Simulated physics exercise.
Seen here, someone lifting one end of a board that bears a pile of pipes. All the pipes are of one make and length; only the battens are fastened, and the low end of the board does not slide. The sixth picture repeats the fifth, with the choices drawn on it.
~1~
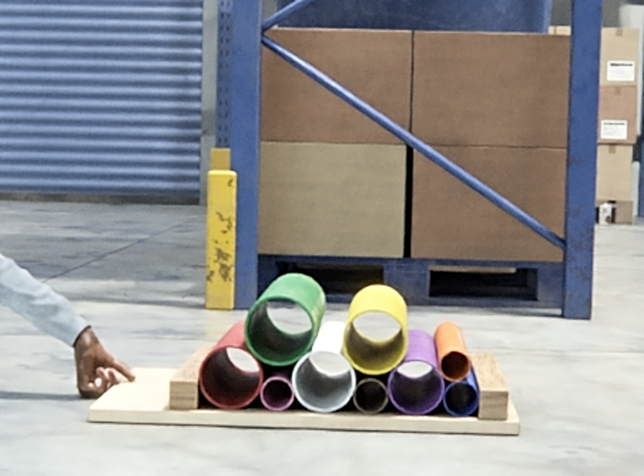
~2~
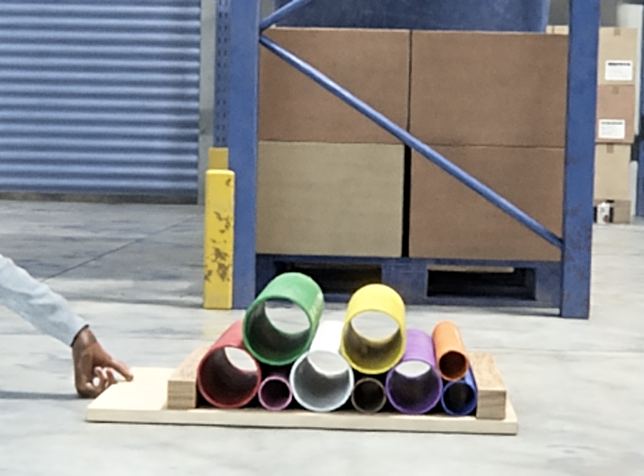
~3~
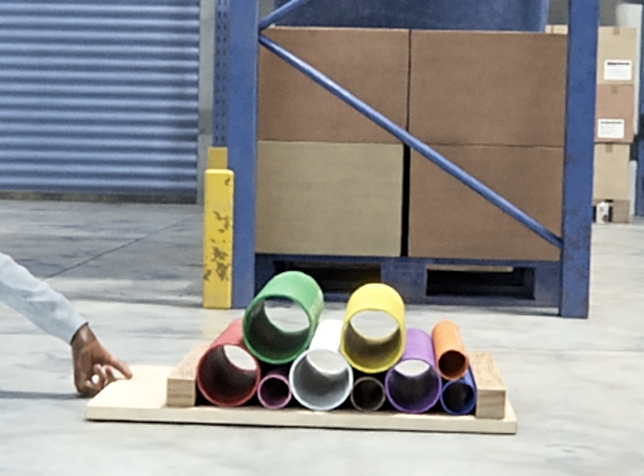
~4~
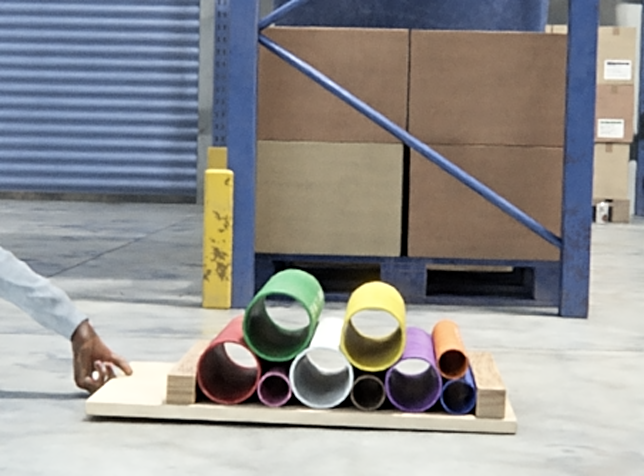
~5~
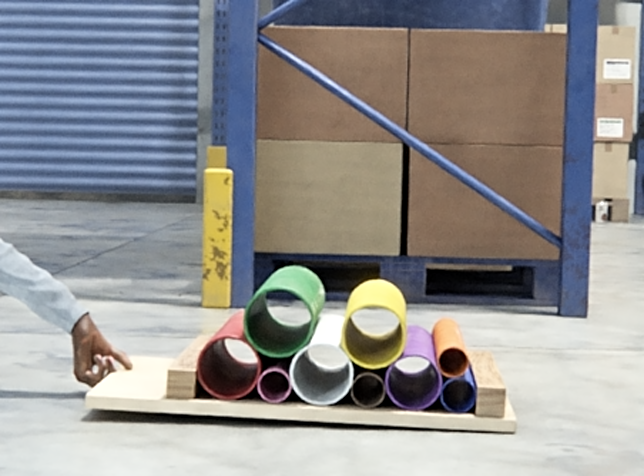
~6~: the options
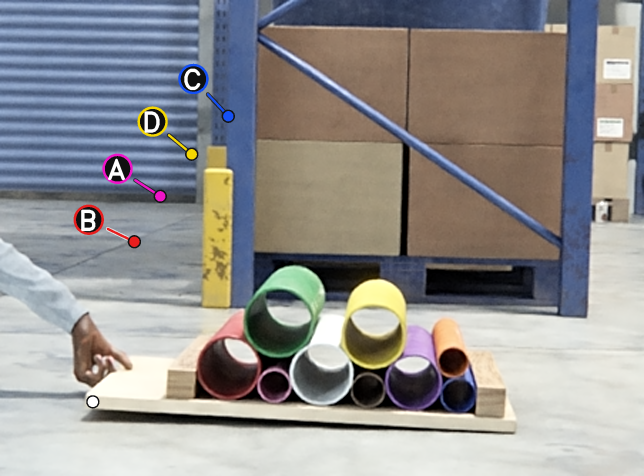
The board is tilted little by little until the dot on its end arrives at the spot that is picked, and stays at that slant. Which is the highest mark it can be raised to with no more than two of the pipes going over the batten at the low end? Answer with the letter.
Up to D.
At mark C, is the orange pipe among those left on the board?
The orange pipe: No.
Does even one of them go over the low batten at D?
Yes, at D.
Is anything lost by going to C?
At C: Yes.
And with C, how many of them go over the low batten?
It comes to three.
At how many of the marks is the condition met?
Three of them.
On the copy, A at (160, 196); B at (135, 242); C at (228, 116); D at (192, 154); the white dot at (93, 402).
On D. First, board at 20°.
Then, board at 38°.
Finally, board at 38°, one over the low batten (orange).
By contrast, A one over the low batten (orange); B one over the low batten (orange); C three over the low batten (green, orange, yellow).
